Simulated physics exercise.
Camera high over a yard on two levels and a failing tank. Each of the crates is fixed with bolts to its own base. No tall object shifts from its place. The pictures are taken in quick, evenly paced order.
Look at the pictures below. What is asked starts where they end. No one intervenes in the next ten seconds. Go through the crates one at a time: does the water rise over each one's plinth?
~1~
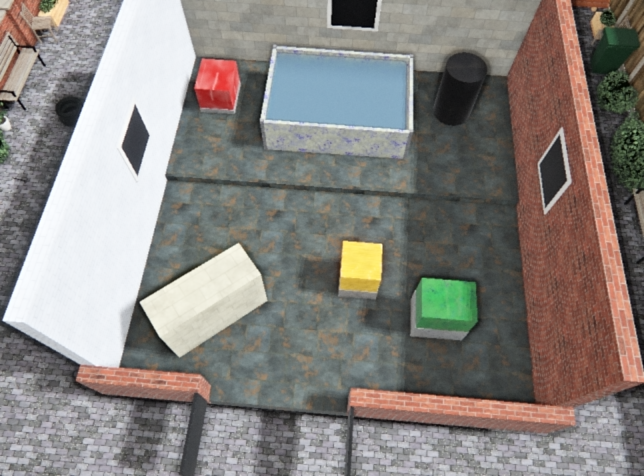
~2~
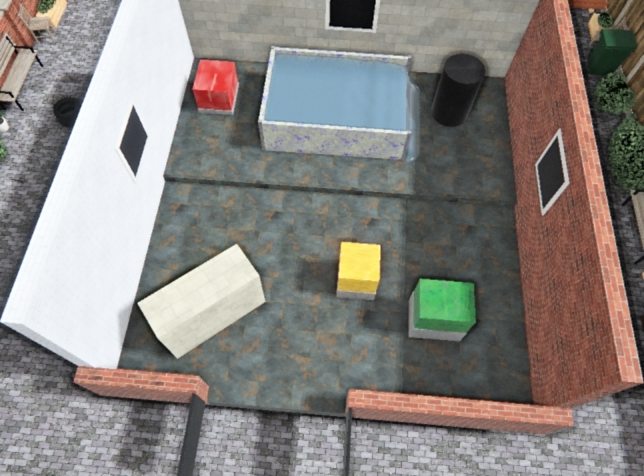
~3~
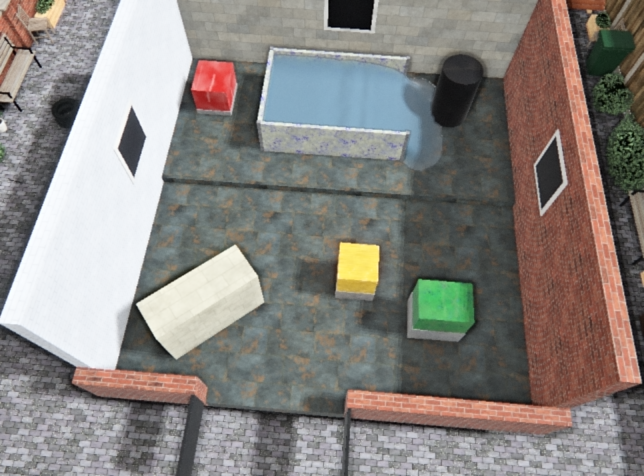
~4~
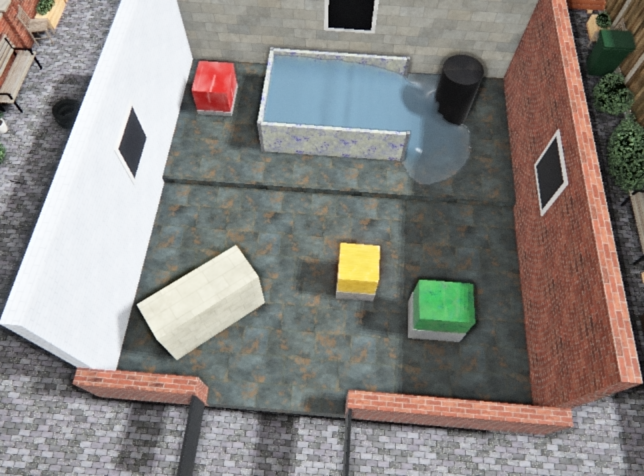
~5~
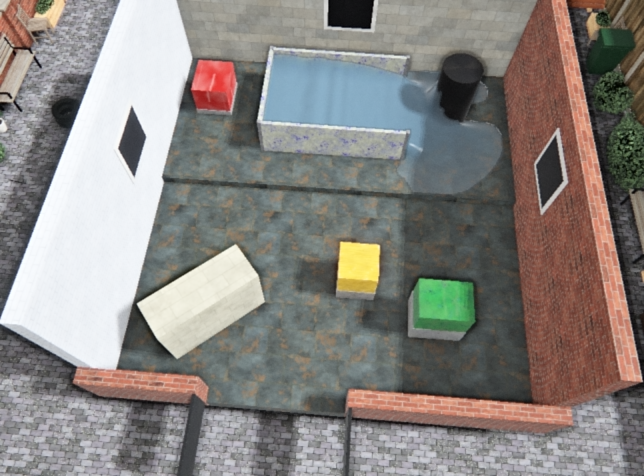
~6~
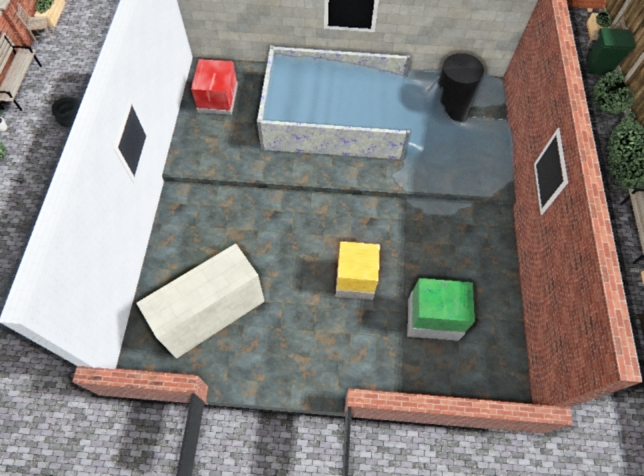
One at a time: The yellow crate - water stays below; the green crate - water stays below; the red crate - water stays below.
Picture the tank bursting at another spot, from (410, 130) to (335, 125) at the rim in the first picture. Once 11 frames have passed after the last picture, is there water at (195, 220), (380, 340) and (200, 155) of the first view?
First spot unwetted, second drenched, third unwetted.
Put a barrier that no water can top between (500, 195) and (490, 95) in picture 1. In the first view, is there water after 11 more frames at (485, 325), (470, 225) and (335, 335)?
The first point comes out inundated, the next inundated, the last unwetted.
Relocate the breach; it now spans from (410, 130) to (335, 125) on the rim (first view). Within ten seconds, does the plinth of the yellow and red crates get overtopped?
In that case the yellow one is flooded and the red one is never flooded.
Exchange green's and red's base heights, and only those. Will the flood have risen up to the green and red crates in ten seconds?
So green gets reached, and red stays unflooded.
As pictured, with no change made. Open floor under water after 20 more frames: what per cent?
Around 45 percent.
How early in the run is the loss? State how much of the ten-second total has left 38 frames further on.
Approximately 10 %.
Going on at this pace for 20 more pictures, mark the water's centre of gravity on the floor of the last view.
Close to (420, 175).
A moment on, water covers 20 % of the floor; the yellow crate not reached, the green crate not reached, the red crate not reached.
Next, water covers 30 % of the floor; the yellow crate not reached, the green crate water round its plinth, the red crate not reached.
Then, water covers 45 % of the floor; the yellow crate water round its plinth, the green crate water round its plinth, the red crate water round its plinth.
Later, water covers 75 % of the floor; the yellow crate water round its plinth, the green crate water round its plinth, the red crate water round its plinth.
In the end, water covers 85 % of the floor; the yellow crate stayed above the water, the green crate stayed above the water, the red crate stayed above the water.
